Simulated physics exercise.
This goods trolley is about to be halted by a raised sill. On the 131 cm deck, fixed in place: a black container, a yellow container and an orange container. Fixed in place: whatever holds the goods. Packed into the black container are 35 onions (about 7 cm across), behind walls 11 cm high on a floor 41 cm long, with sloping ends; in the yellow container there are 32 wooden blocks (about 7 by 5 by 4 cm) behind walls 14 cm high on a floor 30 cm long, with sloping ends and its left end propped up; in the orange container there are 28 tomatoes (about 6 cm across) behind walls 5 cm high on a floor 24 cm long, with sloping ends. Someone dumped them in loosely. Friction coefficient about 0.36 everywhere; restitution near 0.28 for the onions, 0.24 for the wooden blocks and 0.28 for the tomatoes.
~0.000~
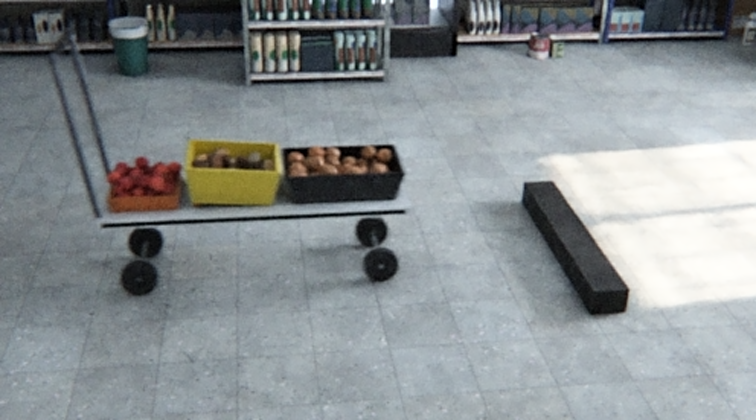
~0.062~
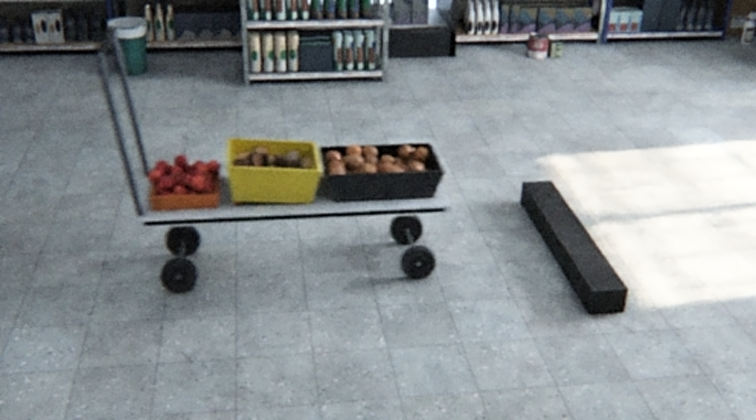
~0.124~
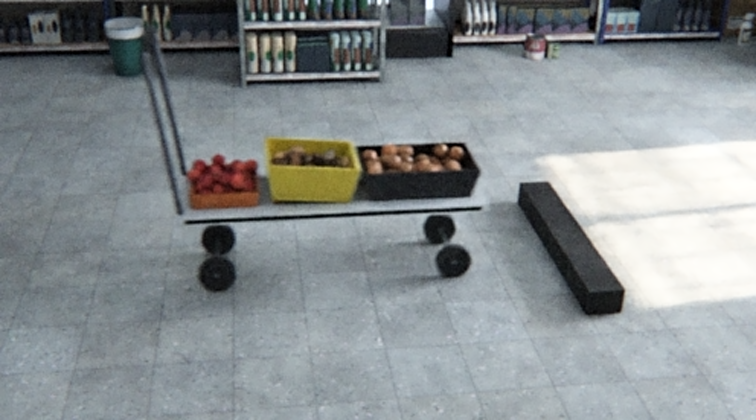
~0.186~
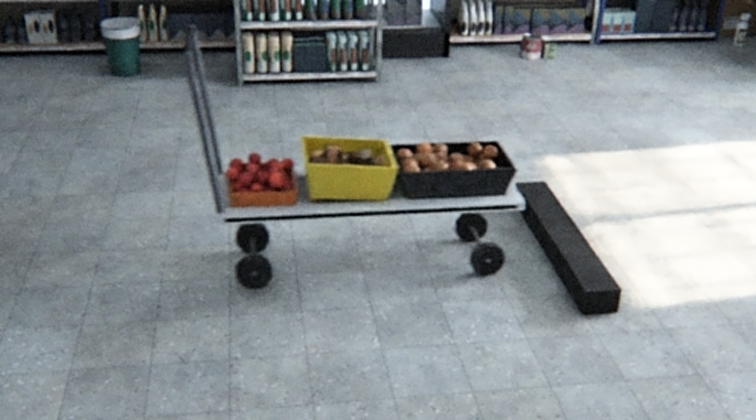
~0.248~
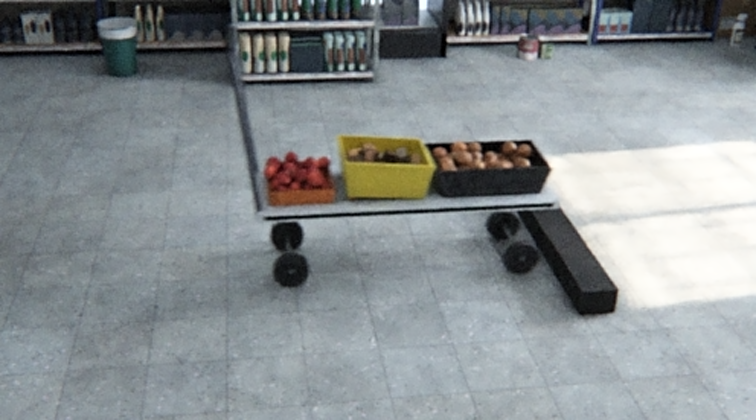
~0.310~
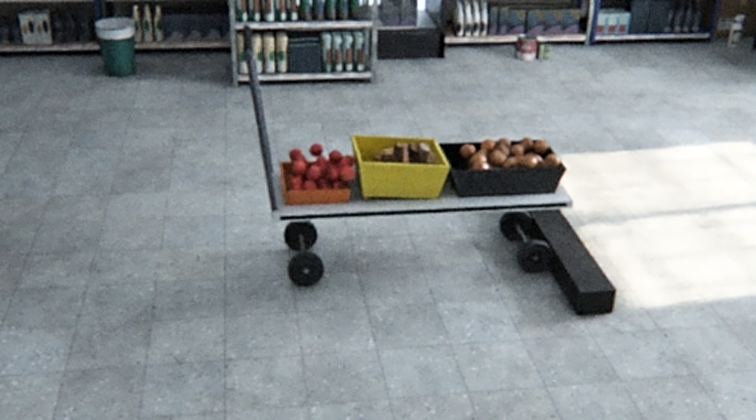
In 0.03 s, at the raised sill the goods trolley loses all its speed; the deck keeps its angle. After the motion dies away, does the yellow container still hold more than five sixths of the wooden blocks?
Yes, less than a sixth are out.
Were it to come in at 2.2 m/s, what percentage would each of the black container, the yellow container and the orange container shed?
In that case the black container sheds 10 per cent of its load, the yellow container 0 per cent, and the orange container 30 per cent.
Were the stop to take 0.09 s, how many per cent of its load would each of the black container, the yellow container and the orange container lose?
Result - black container: 10 percent, yellow container: 0 percent, orange container: 40 percent.
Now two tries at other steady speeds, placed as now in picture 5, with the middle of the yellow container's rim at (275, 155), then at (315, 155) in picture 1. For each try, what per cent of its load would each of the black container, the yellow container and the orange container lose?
Try by try, the black container would lose 10 then 0 per cent, the yellow container 0 then 0 per cent, and the orange container 30 then 20 per cent.
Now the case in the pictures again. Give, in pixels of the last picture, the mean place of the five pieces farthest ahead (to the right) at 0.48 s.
Centre approx. at (567, 147) px.
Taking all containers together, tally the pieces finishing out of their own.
Pieces: Around 18.
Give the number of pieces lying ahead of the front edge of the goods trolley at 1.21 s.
Some 8 pieces.
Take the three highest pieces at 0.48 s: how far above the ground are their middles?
Roughly 66 cm.
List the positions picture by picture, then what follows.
In the first picture (each is followed by its nearest rim corner in this view; the camera pans a little), yellow container, (188, 169); orange container, (110, 199); 77 cm short of the stop; none out.
The second picture shows yellow container, (230, 167); orange container, (152, 197); 60 cm short of the stop.
The third picture shows yellow container, (270, 166); orange container, (192, 196); 42 cm short of the stop.
The fourth picture shows yellow container, (309, 164); orange container, (231, 194); 25 cm short of the stop.
The fifth picture shows yellow container, (347, 163); orange container, (270, 192); 7 cm short of the stop.
The sixth picture shows yellow container, (363, 163); orange container, (286, 192); stopped; 2 out.
After 0.36 s, black container 35 in, 0 out, yellow container 32 in, 0 out and orange container 25 in, 3 out.
After 0.48 s, black container 31 in, 4 out, yellow container 32 in, 0 out and orange container 22 in, 6 out.
After 0.71 s, black container 27 in, 8 out, yellow container 31 in, 1 out and orange container 20 in, 8 out.
Final count (at 1.21 s), black container 27 in, 8 out, yellow container 31 in, 1 out and orange container 19 in, 9 out. Asked share, 1 of 32, 3 per cent.
